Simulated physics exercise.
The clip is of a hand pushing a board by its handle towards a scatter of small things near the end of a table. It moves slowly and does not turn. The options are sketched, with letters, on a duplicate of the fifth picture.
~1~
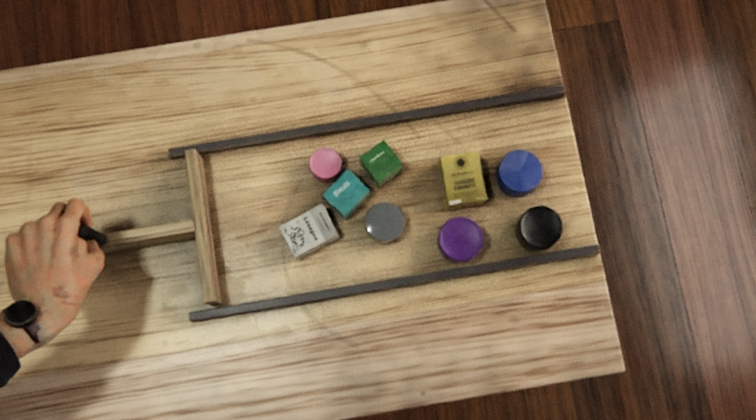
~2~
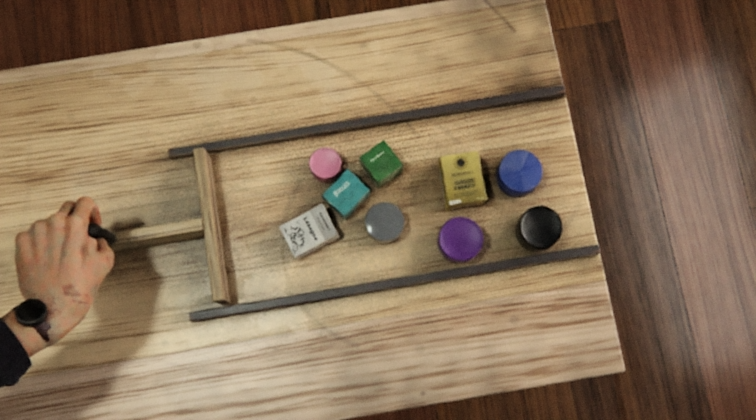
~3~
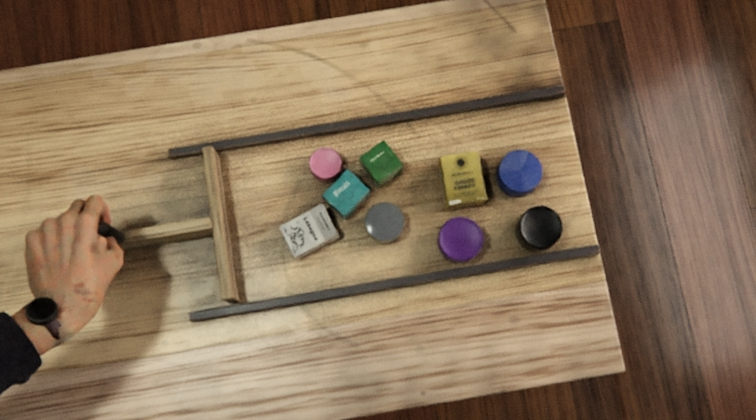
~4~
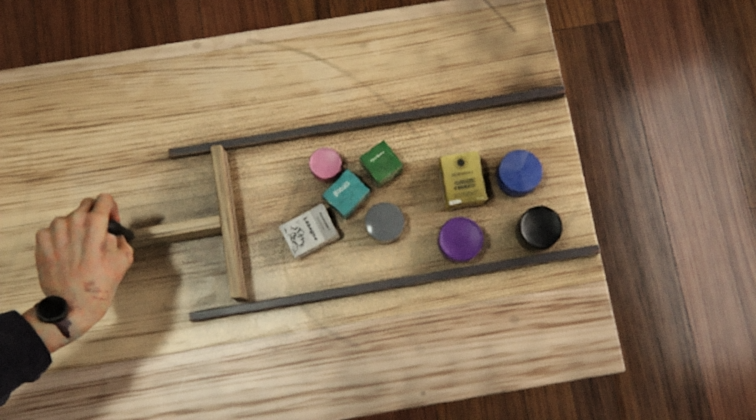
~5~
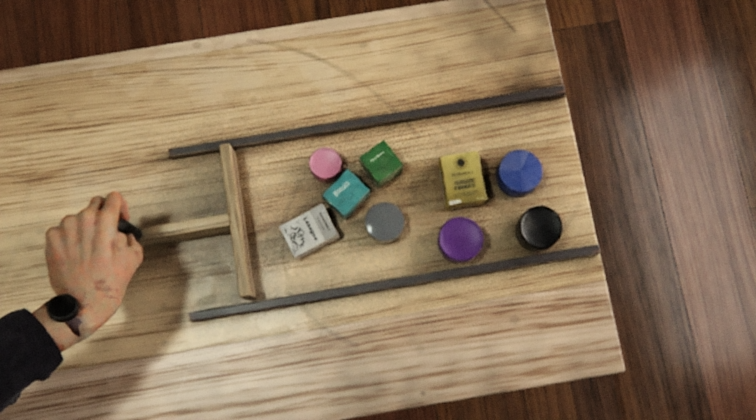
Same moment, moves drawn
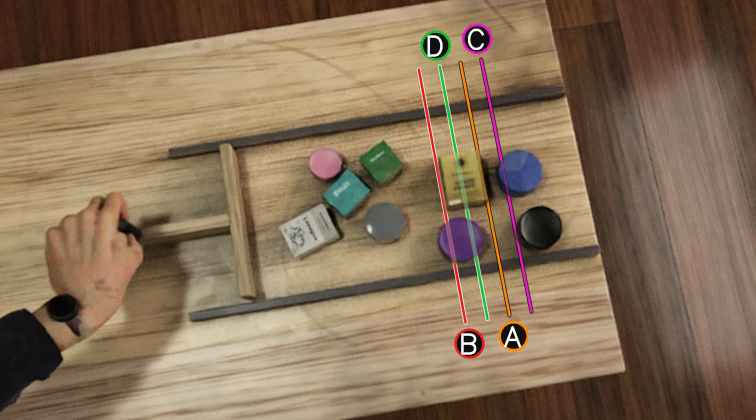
A hand slowly pushes a wooden board right, towards small colourful boxes and round containers.
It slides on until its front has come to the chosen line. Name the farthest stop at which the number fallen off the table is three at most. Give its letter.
No fourth one falls up to C.
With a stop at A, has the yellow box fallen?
By then, no.
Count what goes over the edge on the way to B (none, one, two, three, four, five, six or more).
In all, none.
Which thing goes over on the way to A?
The blue tin.
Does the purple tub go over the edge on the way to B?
By then, no.
On the marked copy, A at (484, 186); B at (442, 193); C at (506, 182); D at (463, 189).
Taking C. A third of the way, board (333, 202); pink tub (348, 160); green box (386, 163).
Two thirds of the way, board (430, 187); blue tin (557, 158); black jar (554, 227).
When it is over, board (506, 174); black jar over the edge; yellow box over the edge; three fallen.
As for the rest, A is within the limit but short; B is within the limit but short; D is within the limit but short.
